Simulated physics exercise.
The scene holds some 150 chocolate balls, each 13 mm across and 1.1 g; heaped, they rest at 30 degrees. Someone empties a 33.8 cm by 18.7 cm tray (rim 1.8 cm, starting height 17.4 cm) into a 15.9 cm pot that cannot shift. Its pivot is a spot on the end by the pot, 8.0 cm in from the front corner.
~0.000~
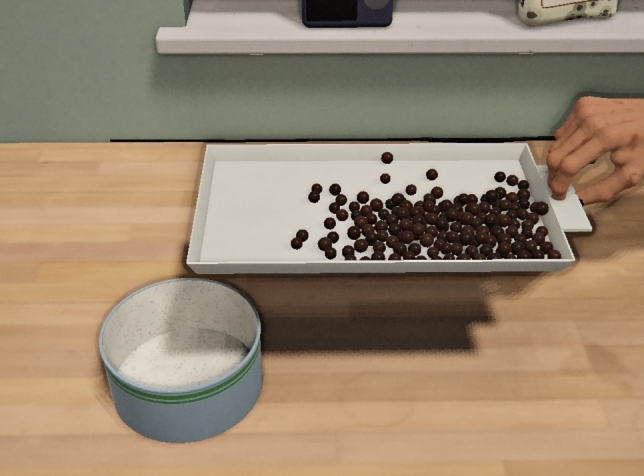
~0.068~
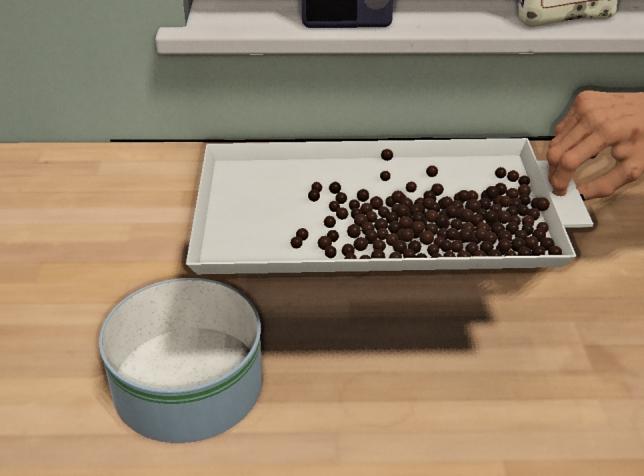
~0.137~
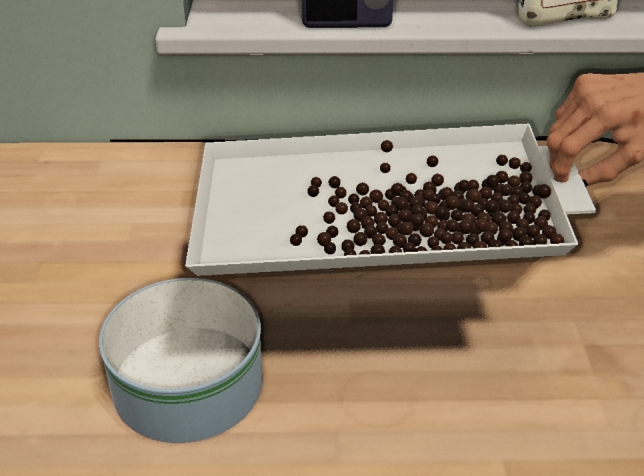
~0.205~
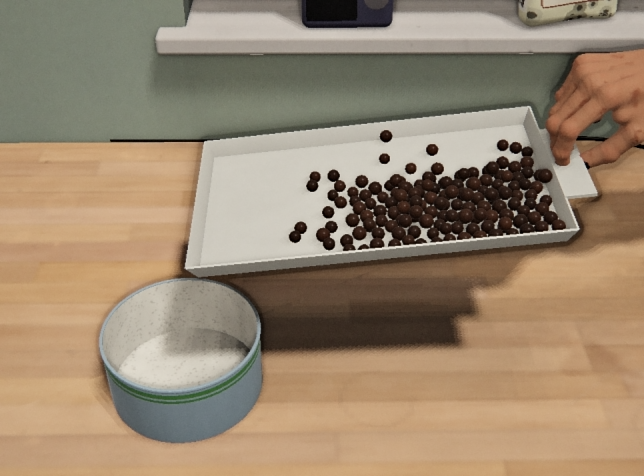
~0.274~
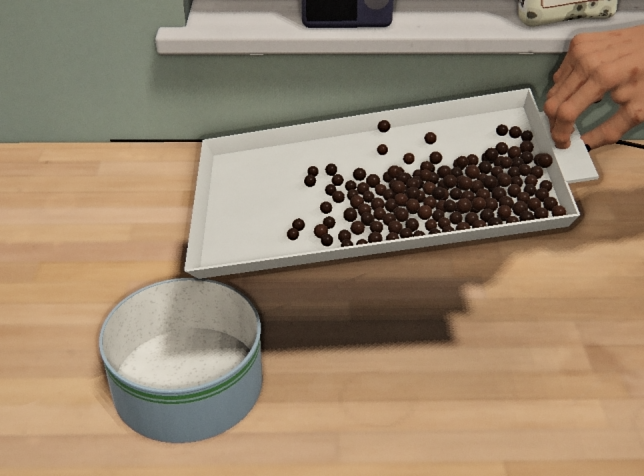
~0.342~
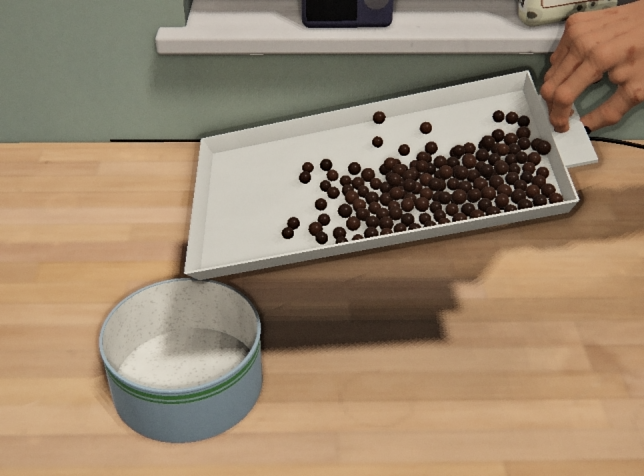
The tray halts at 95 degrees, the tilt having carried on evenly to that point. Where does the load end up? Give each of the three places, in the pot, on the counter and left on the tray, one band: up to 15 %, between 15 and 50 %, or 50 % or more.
Pot: 50 % or more; counter: Up to 15 %; tray: Up to 15 %.
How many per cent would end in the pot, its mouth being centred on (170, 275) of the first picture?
Estimate: ~ 35 %.
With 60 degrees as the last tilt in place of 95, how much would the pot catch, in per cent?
Around 70 per cent, then.
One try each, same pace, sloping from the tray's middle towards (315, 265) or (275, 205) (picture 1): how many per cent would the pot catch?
70 and 40 %.
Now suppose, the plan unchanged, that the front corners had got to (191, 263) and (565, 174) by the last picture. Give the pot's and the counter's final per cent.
You'd end with pot at 85 and counter at 15.
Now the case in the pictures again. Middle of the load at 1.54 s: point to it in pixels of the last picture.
Somewhere about (186, 372) in the last view.
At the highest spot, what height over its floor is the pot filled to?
Roughly 3.0 cm up.
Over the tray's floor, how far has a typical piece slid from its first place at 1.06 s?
It has moved some 22 cm from its start.
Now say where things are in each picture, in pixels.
In the first picture, tray tilt 0 degrees, front corners at (196, 258) and (565, 255); middle of the pieces at (443, 227); pot at (181, 330).
In the second picture, tray tilt 1 degrees, front corners at (195, 259) and (566, 251); middle of the pieces at (443, 224).
In the third picture, tray tilt 4 degrees, front corners at (195, 260) and (568, 239), lowest corner left front; middle of the pieces at (444, 215).
In the fourth picture, tray tilt 8 degrees, front corners at (194, 262) and (569, 225), lowest corner left front; middle of the pieces at (443, 205).
In the fifth picture, tray tilt 11 degrees, front corners at (193, 264) and (569, 210), lowest corner left front; middle of the pieces at (442, 195).
In the sixth picture, tray tilt 15 degrees, front corners at (193, 266) and (568, 196), lowest corner left front; middle of the pieces at (439, 185); pot at (181, 330). The tray's pace is about 50 degrees a second.
After 1.06 s, tilt 52 degrees; the tray holds 70 %, the pot 15 %.
After 1.54 s, tilt 77 degrees; the tray holds 25 %, the pot 65 %.
Then, at 2.09 s, tilt 95 degrees; the tray holds 0 %, the pot 95 %.
By 2.5 s all is still; pot 95 %, counter 5 %, tray 0 %.
